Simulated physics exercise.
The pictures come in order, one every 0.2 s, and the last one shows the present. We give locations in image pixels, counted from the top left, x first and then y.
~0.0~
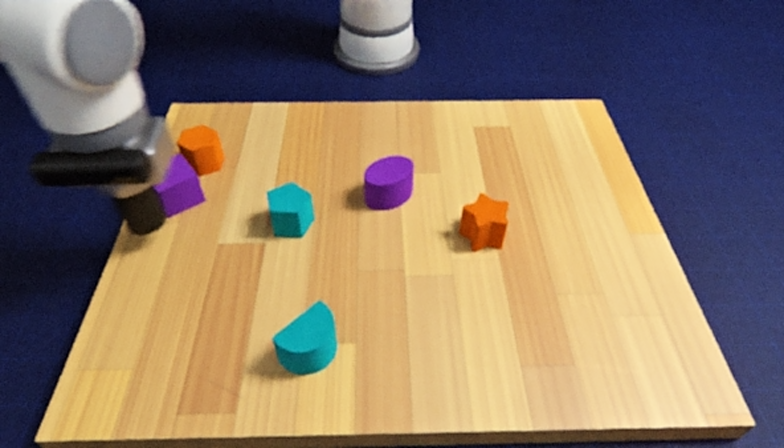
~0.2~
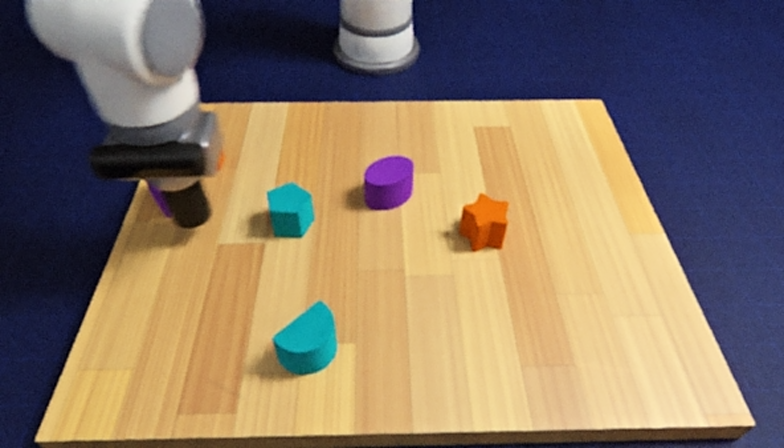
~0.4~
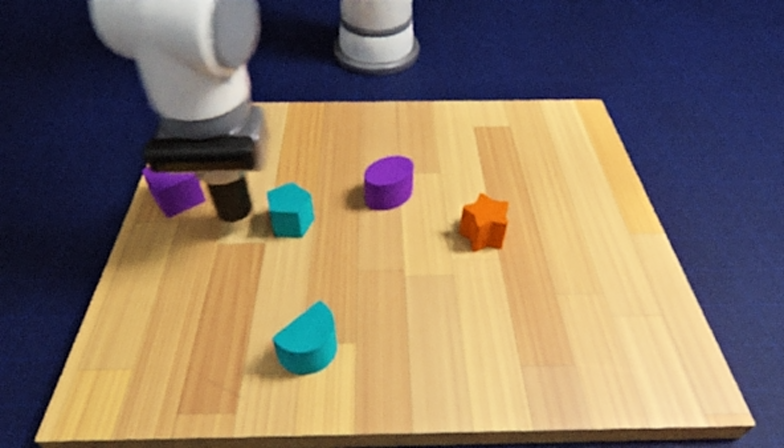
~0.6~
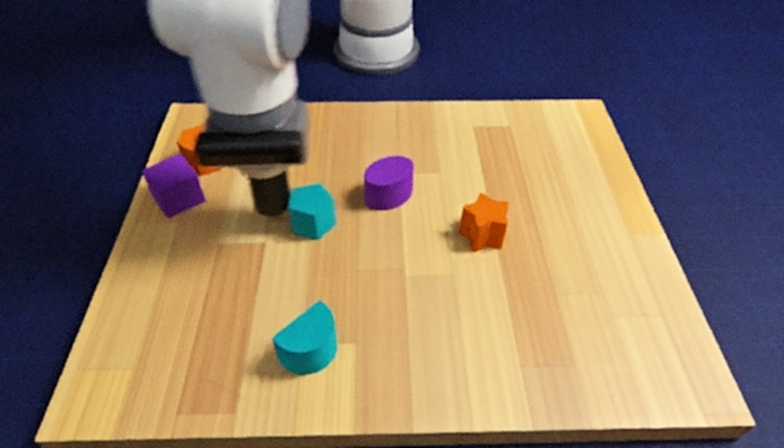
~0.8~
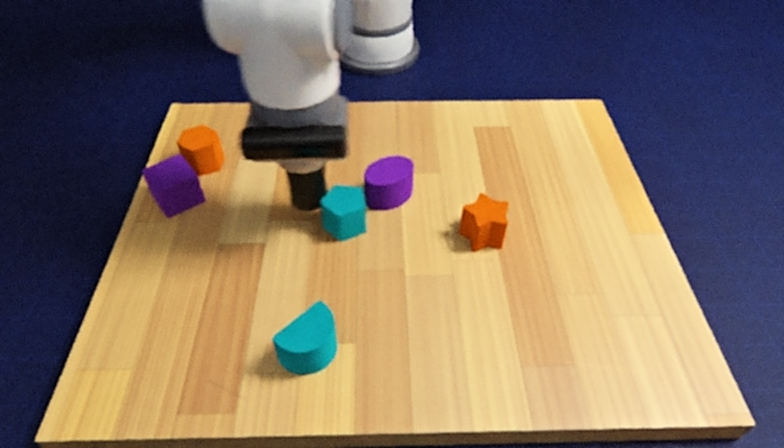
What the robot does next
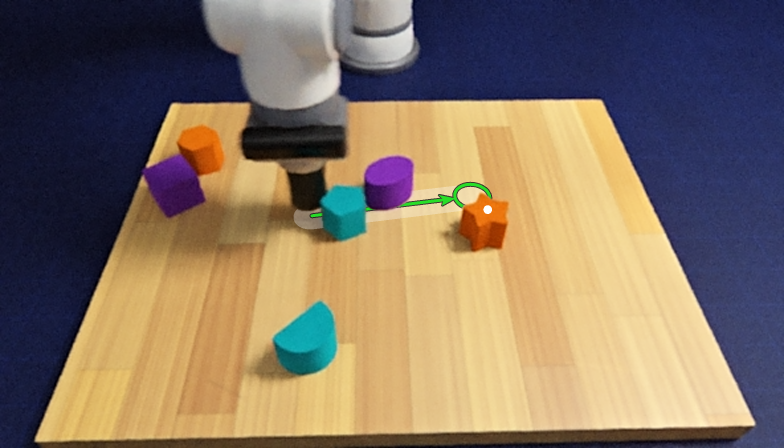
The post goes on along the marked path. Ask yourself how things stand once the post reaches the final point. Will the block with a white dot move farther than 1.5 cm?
I expect not.
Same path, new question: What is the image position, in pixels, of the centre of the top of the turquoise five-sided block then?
The spot you're after is about (406, 207) in the image.
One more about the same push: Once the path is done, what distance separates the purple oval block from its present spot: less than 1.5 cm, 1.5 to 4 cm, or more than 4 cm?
I'd go with over 4 cm for this block.
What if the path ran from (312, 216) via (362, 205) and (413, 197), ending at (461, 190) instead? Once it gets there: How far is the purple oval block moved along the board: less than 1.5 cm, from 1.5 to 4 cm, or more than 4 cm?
The over 4 cm band.
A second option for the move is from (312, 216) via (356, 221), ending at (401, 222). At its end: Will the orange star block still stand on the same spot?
I expect so.
Drawn move, from (312, 216) directly to (472, 196); the dot is on the orange star block.
What follows on the original path. One third of the way, post (367, 192); turquoise five-sided block (392, 204), turned 30° clockwise; purple oval block (404, 165).
Two thirds of the way, post (421, 185); turquoise five-sided block (406, 207), turned 60° clockwise; purple oval block (439, 151), turned 60° anticlockwise.
At the end, post (475, 179); turquoise five-sided block (406, 207), turned 60° clockwise; purple oval block (454, 145), turned 115° anticlockwise; orange star block still.
